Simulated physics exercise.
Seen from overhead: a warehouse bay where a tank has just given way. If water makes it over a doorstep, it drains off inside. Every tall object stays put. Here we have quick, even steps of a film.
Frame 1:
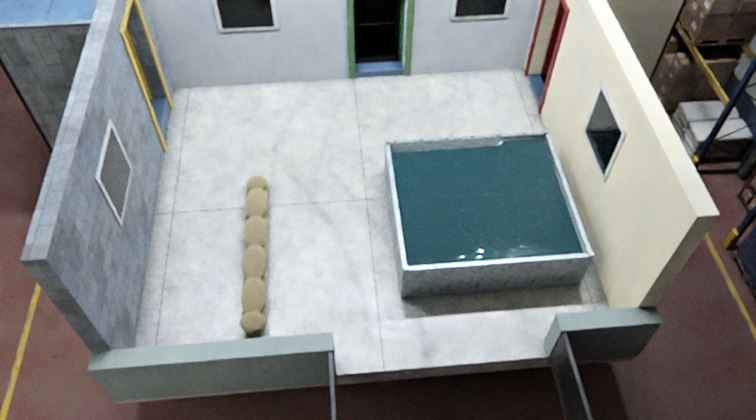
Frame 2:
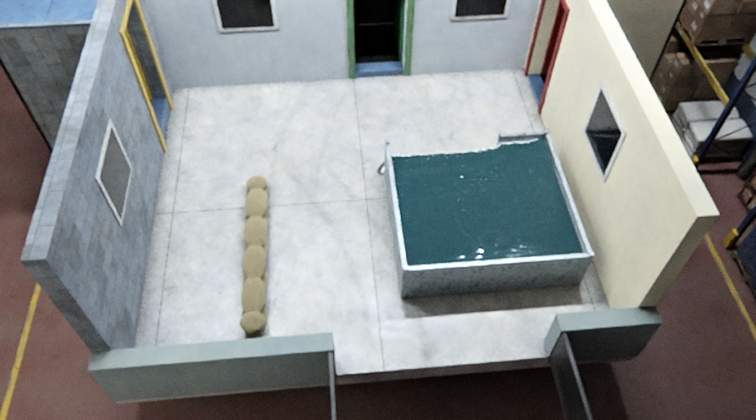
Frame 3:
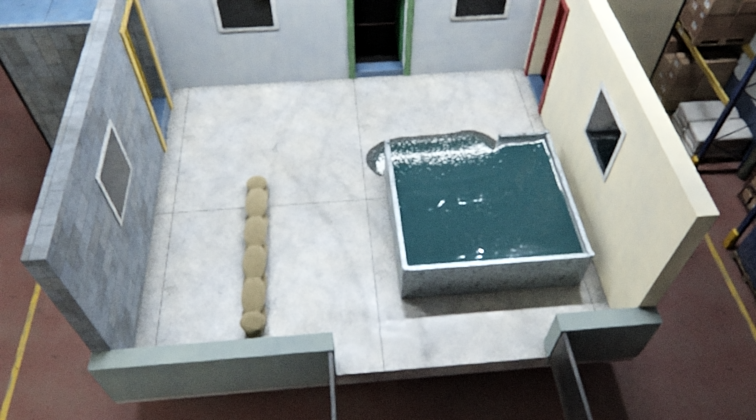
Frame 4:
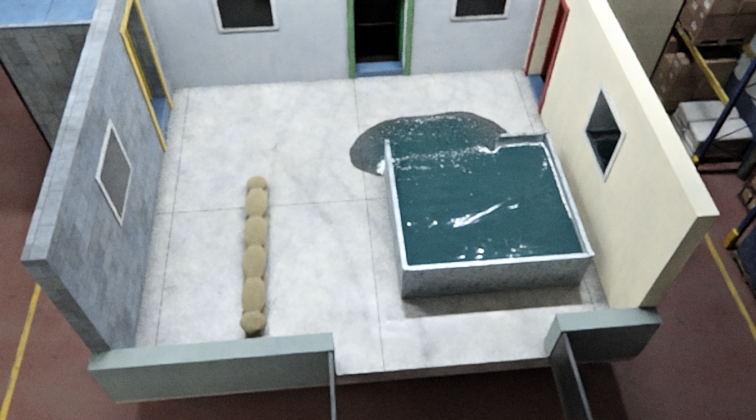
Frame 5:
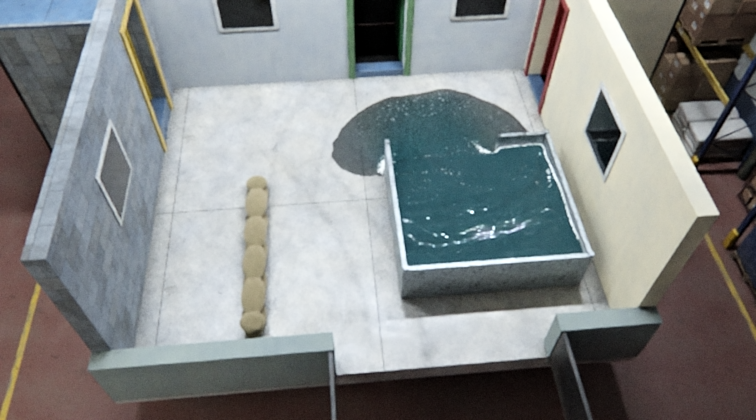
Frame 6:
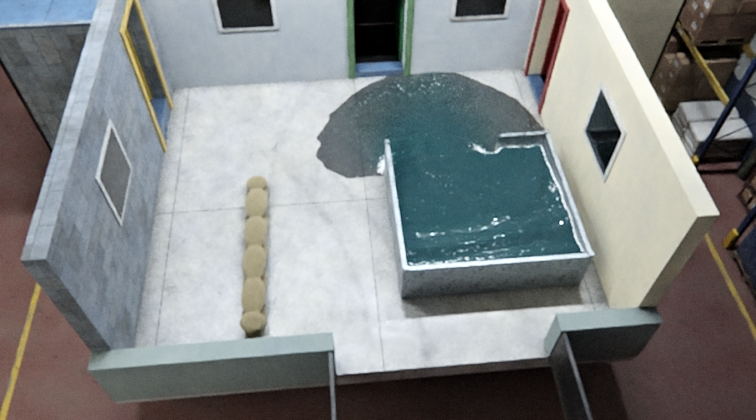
The clip opens on an overhead view of a walled bay, with dark green water lying still in an open tank beside a row of tan sacks. Water then breaks out through the tank's far side and spreads across the pale floor in a widening, dark fan toward the back wall.
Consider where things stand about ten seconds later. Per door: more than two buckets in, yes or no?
Green door yes, yellow door no, red door yes.
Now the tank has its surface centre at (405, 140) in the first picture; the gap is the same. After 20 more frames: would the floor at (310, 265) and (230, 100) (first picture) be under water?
One after the other: Clear, under water.
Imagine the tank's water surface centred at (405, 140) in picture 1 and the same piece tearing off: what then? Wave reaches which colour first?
My pick is the green-painted one.
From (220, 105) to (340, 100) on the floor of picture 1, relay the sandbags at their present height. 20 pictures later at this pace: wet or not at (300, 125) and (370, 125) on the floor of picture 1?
One after the other: Flooded, flooded.
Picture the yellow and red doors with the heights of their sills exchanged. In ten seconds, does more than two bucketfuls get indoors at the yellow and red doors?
The yellow one exceeds the limit; the red one falls short.
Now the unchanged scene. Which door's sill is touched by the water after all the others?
It would be the door marked yellow.
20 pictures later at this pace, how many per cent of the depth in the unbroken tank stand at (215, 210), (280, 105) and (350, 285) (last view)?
Estimated readings in sequence: 0, 20, 0 percent.
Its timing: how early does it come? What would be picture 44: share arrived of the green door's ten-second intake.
Estimate: Roughly 100 %.
A moment on, water covers 30 % of the floor; the green door over two buckets in, the yellow door not reached, the red door wet at the sill, nothing in.
Next, water covers 35 % of the floor; the green door far over two buckets in, the yellow door not reached, the red door over two buckets in.
Then, water covers 50 % of the floor; the green door far over two buckets in, the yellow door wet at the sill, nothing in, the red door far over two buckets in.
Later, water covers 75 % of the floor; the green door far over two buckets in, the yellow door wet at the sill, nothing in, the red door far over two buckets in.
In the end, water covers 90 % of the floor; the green door far over two buckets in, the yellow door wet at the sill, nothing in, the red door far over two buckets in.
